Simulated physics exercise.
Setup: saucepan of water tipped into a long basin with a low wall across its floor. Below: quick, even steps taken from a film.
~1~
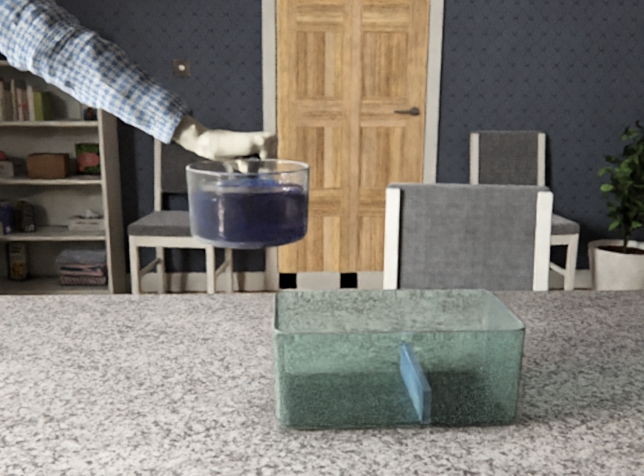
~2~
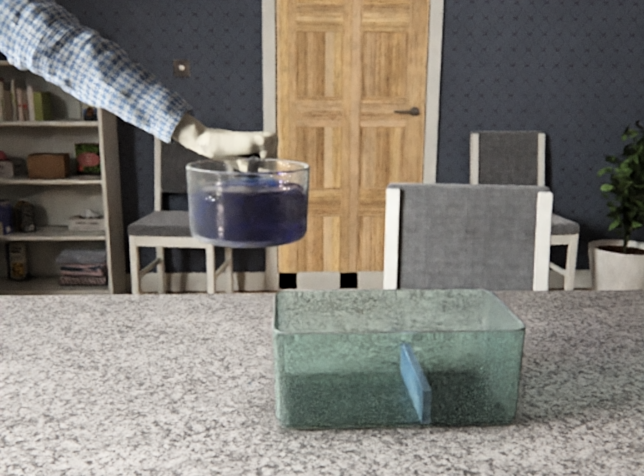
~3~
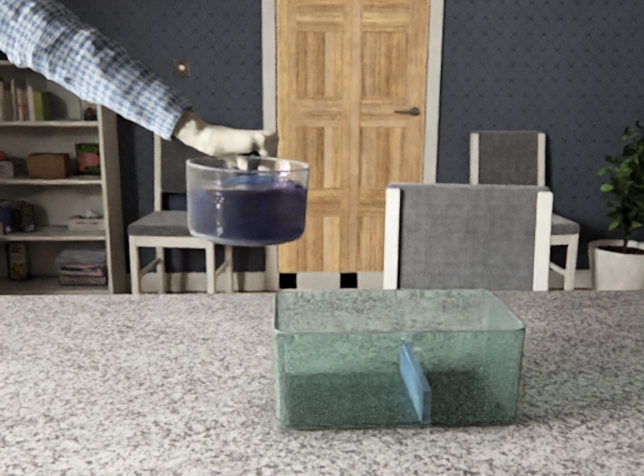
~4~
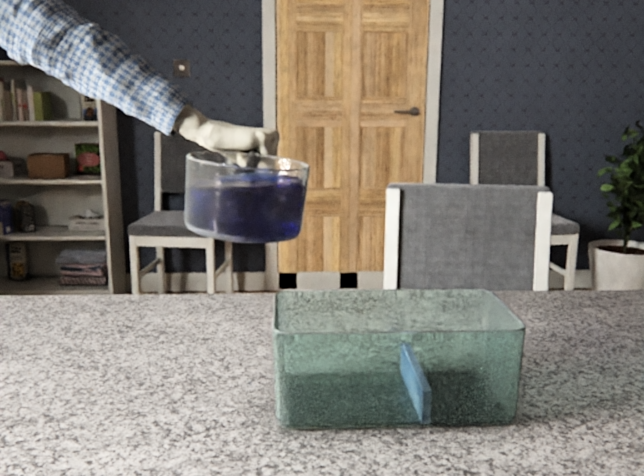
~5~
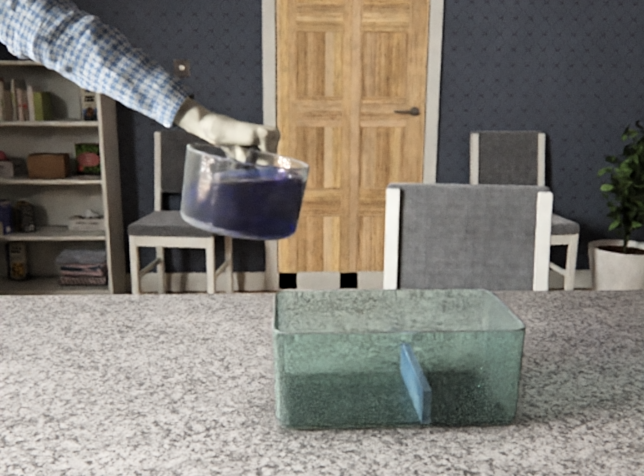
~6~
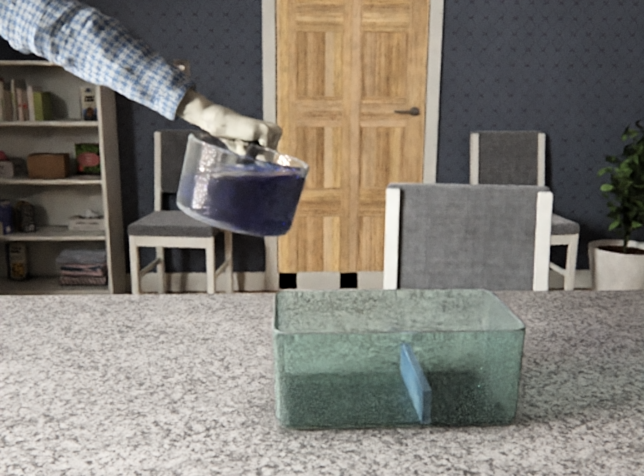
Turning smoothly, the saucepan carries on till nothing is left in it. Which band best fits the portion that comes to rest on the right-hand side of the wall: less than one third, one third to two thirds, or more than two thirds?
Middle band.
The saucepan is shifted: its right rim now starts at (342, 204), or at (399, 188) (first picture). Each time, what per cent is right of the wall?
In turn 70 and 60 in a hundred.
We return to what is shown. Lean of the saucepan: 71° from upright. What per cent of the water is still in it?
75 %.
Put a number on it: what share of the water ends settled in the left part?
It comes to about 55 per cent.
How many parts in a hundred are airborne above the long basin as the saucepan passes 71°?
Around 25 in a hundred.
A moment on, the tilt is 71° and 73 per cent is still to pour, 0 is left of the wall and 0 right of it.
Next, the tilt is 97° and 18 per cent is still to pour, 18 is left of the wall and 24 right of it.
Then the tilt is 98° and 3 per cent is still to pour, 44 is left of the wall and 43 right of it.
Later the tilt is 98° and 0 per cent is still to pour, 54 is left of the wall and 42 right of it.
In the end 55 per cent lies left of the wall, 42 right of it and 3 outside.
